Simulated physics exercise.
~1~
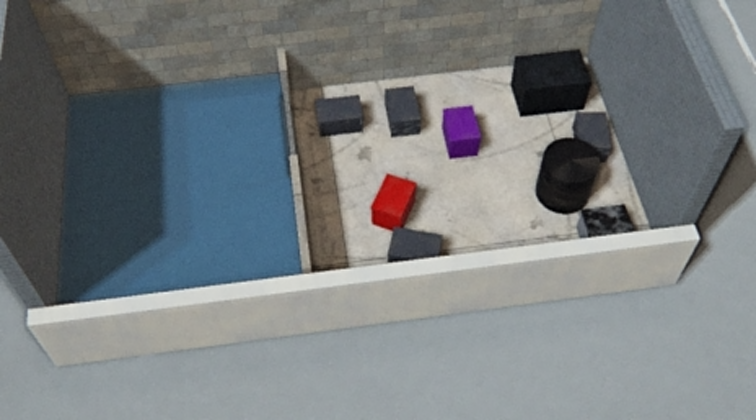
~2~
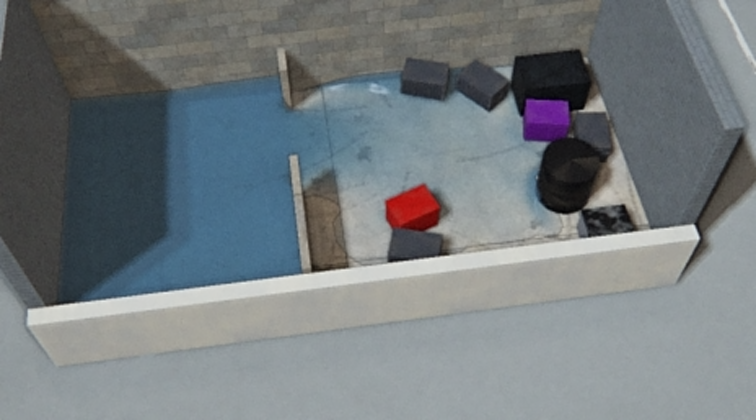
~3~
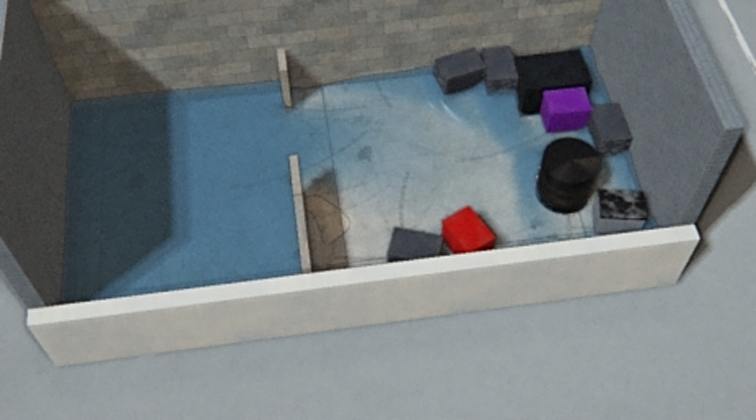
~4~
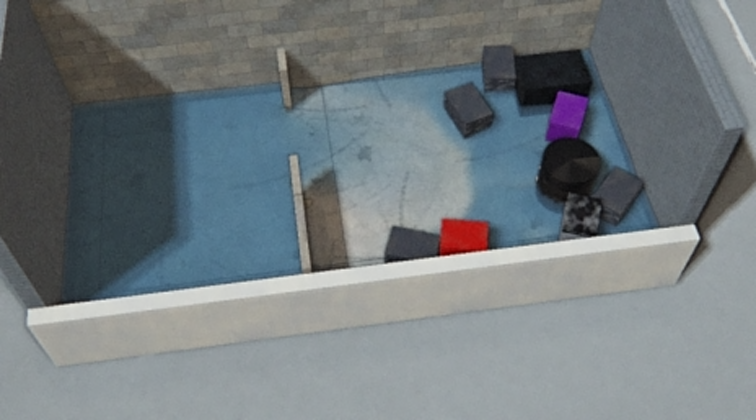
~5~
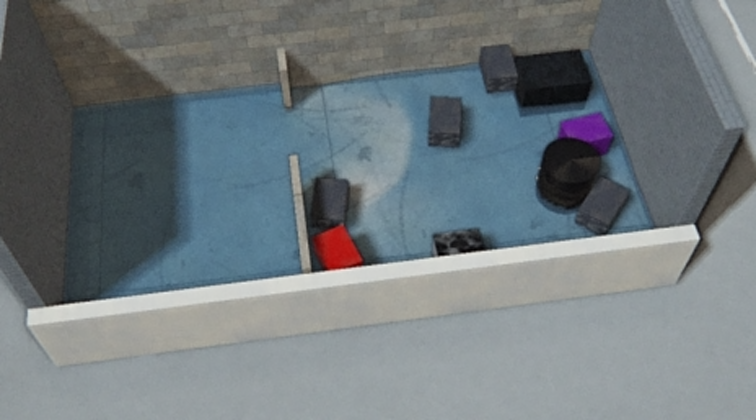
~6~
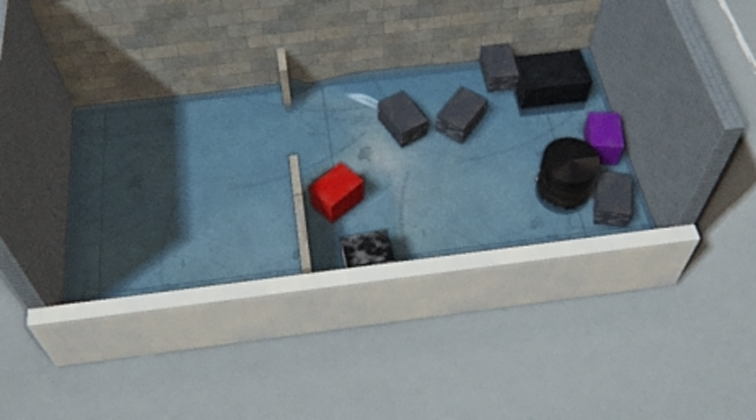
Water spreading from the left room across the right, pushing the purple chest rightward, the red chest drifting right, then back left.
